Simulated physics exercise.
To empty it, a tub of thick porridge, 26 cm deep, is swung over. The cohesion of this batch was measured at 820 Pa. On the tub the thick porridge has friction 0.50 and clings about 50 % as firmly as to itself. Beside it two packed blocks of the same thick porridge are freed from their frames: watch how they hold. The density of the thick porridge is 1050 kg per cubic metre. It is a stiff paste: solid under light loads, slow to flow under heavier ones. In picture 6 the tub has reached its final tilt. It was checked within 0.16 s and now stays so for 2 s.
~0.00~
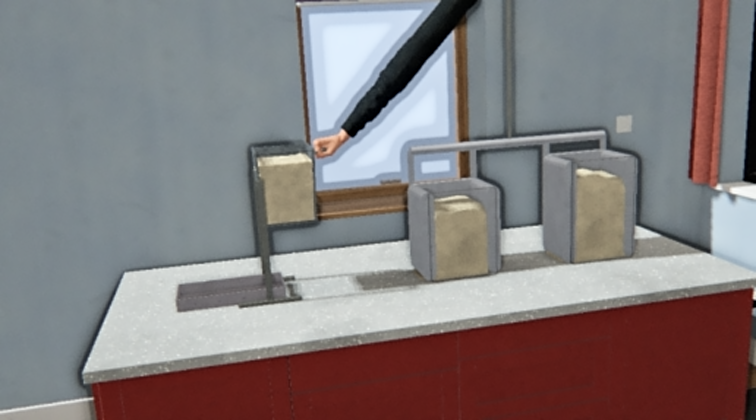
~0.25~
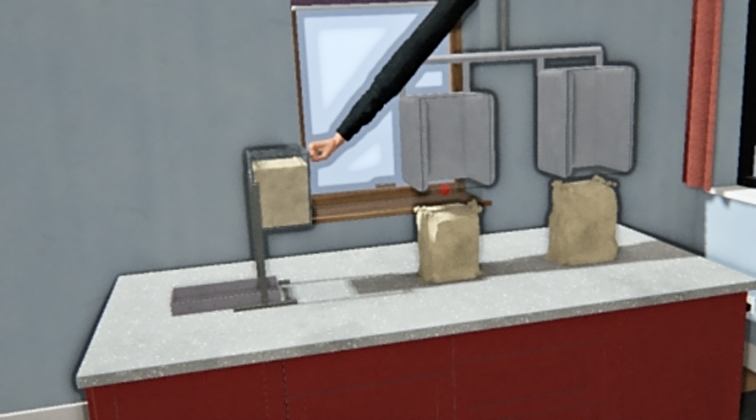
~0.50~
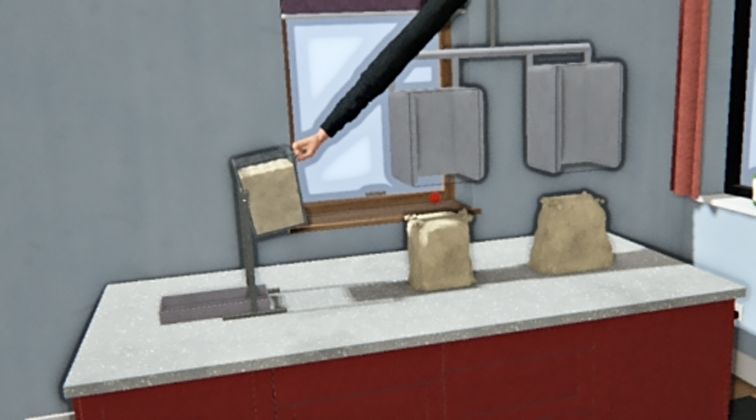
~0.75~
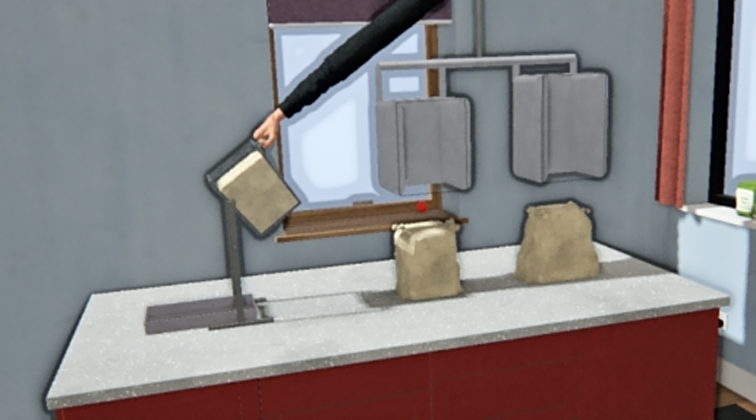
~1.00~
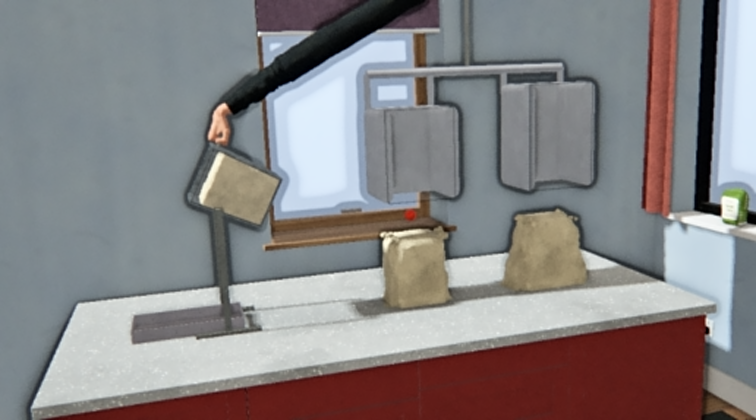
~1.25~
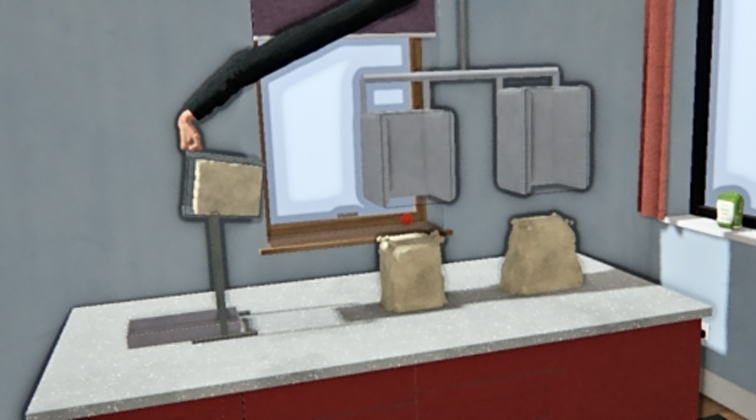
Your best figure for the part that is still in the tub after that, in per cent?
About 100 %.
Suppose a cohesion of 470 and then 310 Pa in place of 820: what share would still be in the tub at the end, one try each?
In that order: 100 %, 85 %.
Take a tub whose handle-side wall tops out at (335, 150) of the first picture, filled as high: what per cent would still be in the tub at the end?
Then about 100 %.
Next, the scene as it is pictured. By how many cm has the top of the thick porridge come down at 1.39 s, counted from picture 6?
Some 0 cm.
After 1.39 s, the tub is at 81 degrees and holds 100 %.
After 1.56 s, the tub is at 81 degrees and holds 100 %.
After 1.73 s, the tub is at 81 degrees and holds 100 %.
After 1.90 s, the tub is at 81 degrees and holds 100 %.
After 3.25 s, at the end, the tub is at 81 degrees and holds 100 %.
